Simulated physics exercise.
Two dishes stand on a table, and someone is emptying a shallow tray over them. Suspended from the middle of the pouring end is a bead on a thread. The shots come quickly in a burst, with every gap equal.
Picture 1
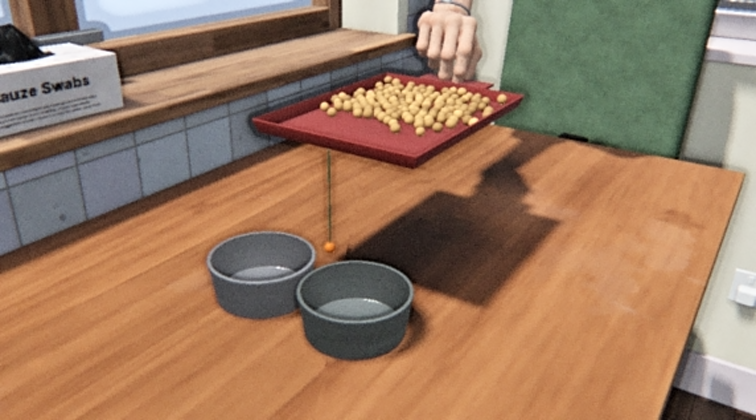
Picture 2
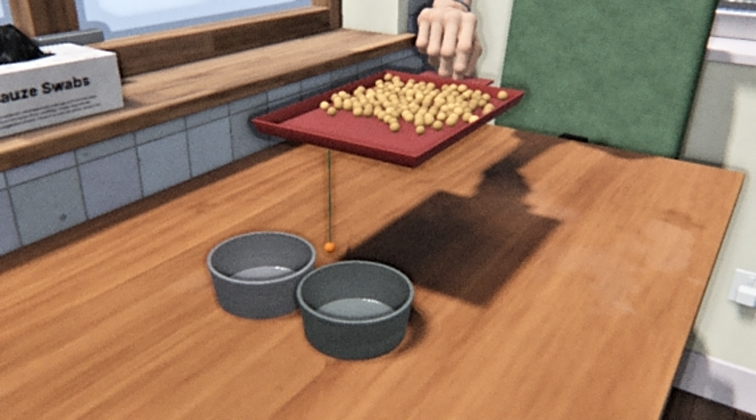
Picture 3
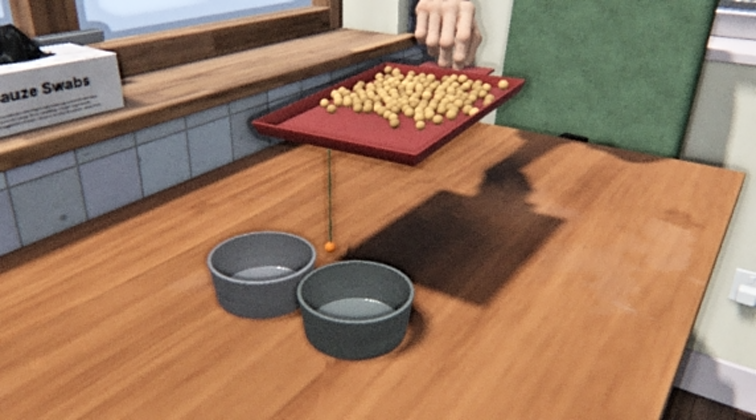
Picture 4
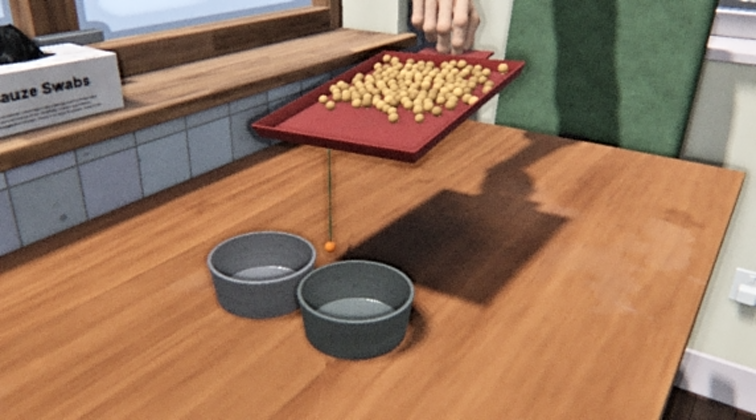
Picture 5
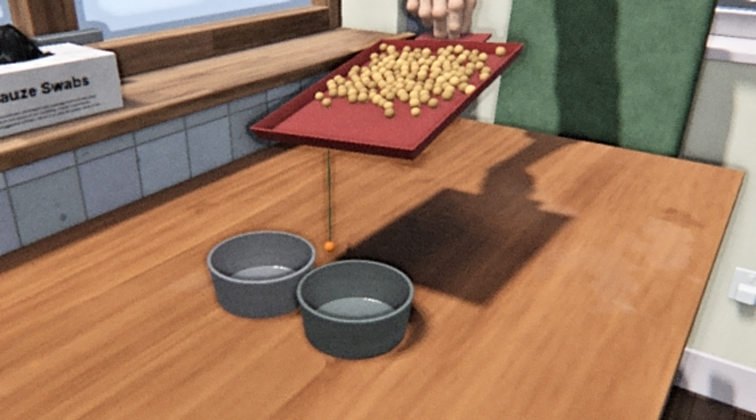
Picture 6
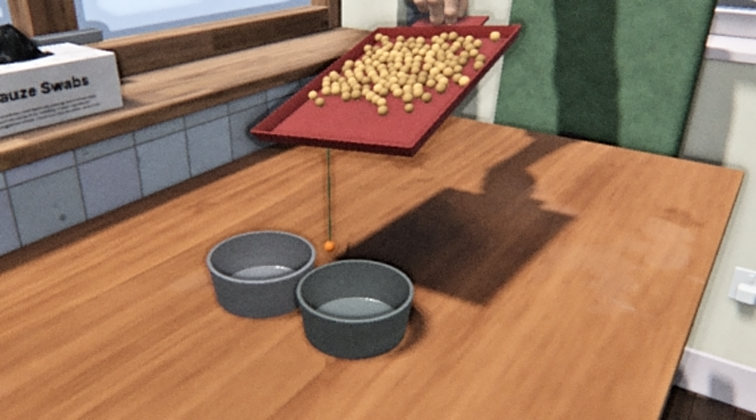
A red tray of round wooden beads, held by a hand at its far end, tilted steadily as that end rose above two grey dishes on a table, and the beads shifted down toward the left.
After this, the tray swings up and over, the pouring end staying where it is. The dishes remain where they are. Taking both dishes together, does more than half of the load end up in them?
The dishes end up holding in excess of half.
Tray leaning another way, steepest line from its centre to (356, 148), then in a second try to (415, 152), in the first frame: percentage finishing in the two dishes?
Shares: About 60 in a hundred, then about 40 in a hundred.
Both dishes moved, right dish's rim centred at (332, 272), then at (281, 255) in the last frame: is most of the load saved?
Result - try one, past the halfway mark; try two, past the halfway mark.
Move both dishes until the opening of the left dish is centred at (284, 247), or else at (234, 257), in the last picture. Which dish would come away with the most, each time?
The first try: The left-side dish. The second: The left-side dish.
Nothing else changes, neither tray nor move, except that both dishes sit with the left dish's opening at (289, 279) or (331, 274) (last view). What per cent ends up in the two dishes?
First try: Roughly 20 per cent; second try: Roughly 0 per cent.
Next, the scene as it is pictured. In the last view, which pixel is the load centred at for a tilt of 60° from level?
Near (264, 196).
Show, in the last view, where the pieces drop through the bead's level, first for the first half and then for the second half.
Points: About (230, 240), then about (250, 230).
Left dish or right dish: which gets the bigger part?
The one at left wins.
Soon, tray tipped steeply; about a third on the tray; a stray few in the right dish; about a quarter in the left dish; a small part outside both; about a quarter in the air.
A while on, tray tipped right over; a stray few on the tray; a stray few in the right dish; most in the left dish; about a quarter outside both; a stray few in the air.
Towards the end, tray tipped past a quarter turn; a stray few in the right dish; most in the left dish; about a quarter outside both.
Finally, tray tipped past a quarter turn; a stray few in the right dish; most in the left dish; about a quarter outside both.
